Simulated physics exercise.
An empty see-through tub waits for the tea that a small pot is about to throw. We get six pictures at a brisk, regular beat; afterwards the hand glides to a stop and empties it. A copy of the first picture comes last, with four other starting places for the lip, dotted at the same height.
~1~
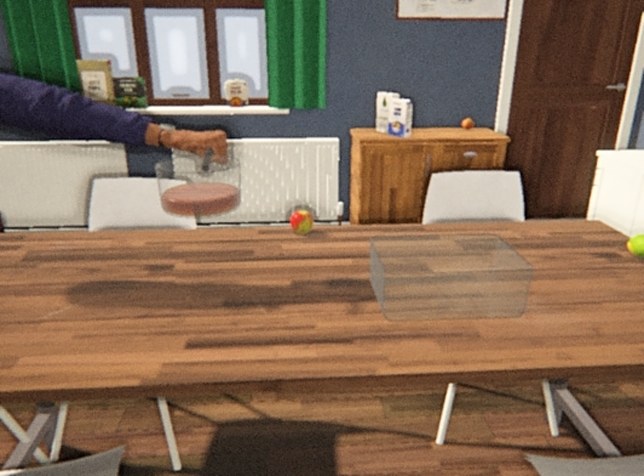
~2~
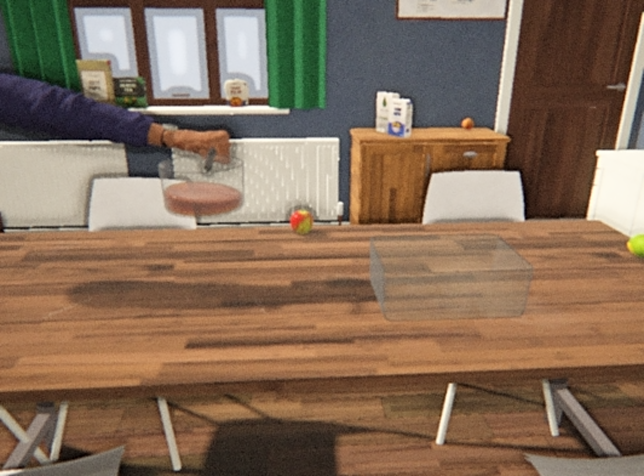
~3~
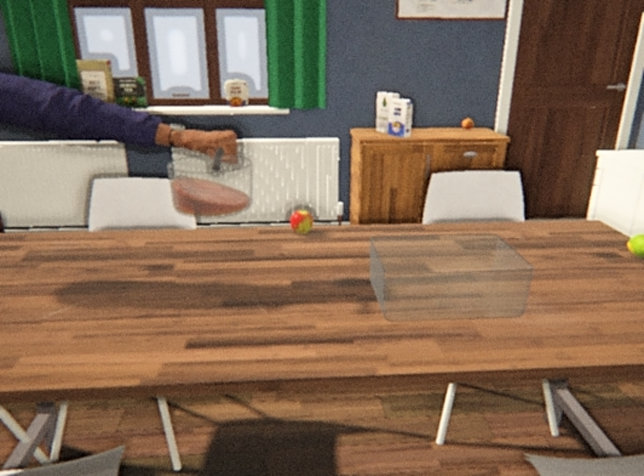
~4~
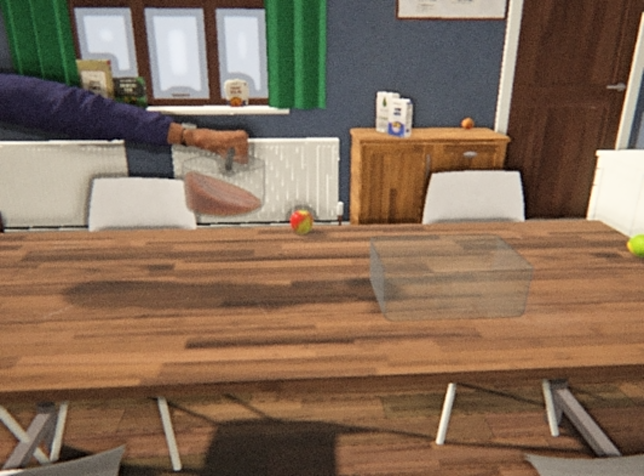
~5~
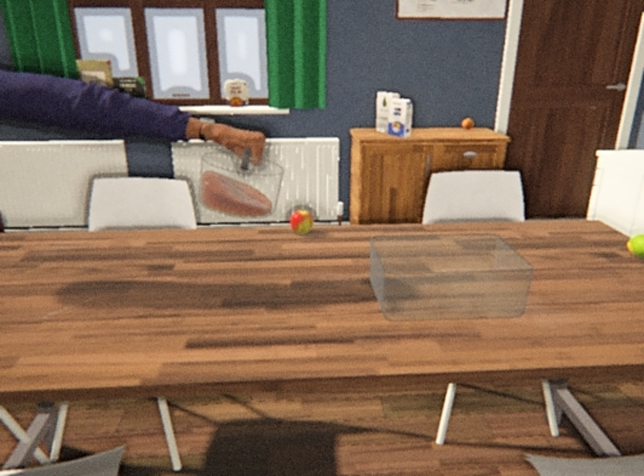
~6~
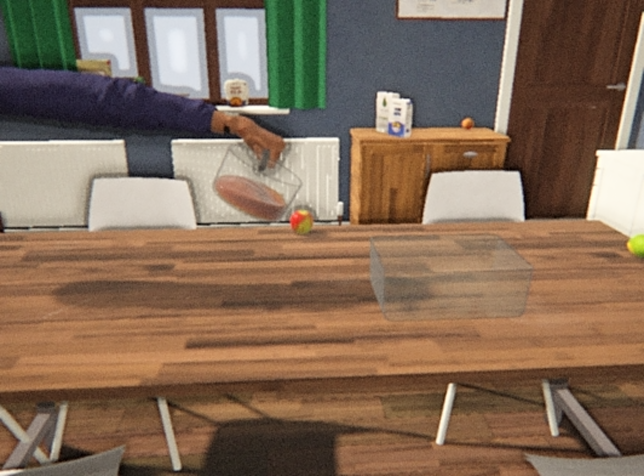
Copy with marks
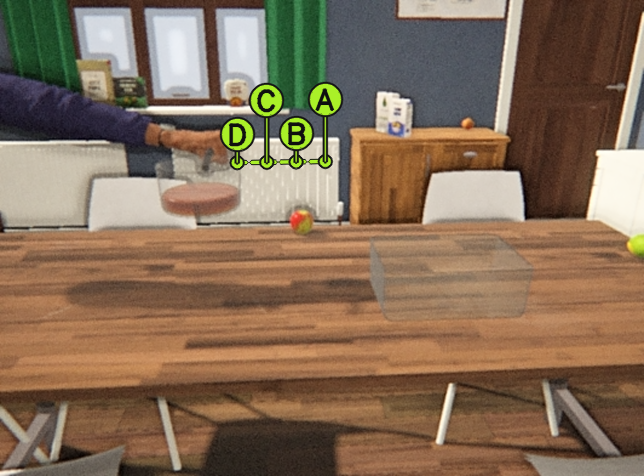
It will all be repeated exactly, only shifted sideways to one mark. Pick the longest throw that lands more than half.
C is the one.
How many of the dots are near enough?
Three of them.
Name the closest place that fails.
D it is.
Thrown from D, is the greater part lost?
Yes.
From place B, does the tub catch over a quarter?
Yes, it does.
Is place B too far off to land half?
No.
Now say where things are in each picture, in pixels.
Upright, lip at (239, 162); tub from (383, 320) to (523, 315); nothing has left yet.
Upright, lip at (242, 162); nothing has left yet.
Upright, lip at (250, 162); nothing has left yet.
Upright, lip at (264, 163); nothing has left yet.
Tipped about 11°, lip at (283, 170); nothing has left yet.
Tipped about 29°, lip at (302, 182); nothing has left yet.
On the marked copy, A at (325, 161); B at (296, 161); C at (266, 162); D at (237, 162).
Choosing A, about 89 % lands in the tub, 7 % falls short and 4 % goes beside or beyond.
Choosing B, about 83 % lands in the tub, 6 % falls short and 11 % goes beside or beyond.
Choosing C, about 67 % lands in the tub, 25 % falls short and 8 % goes beside or beyond.
Choosing D, about 35 % lands in the tub, 60 % falls short and 5 % goes beside or beyond.
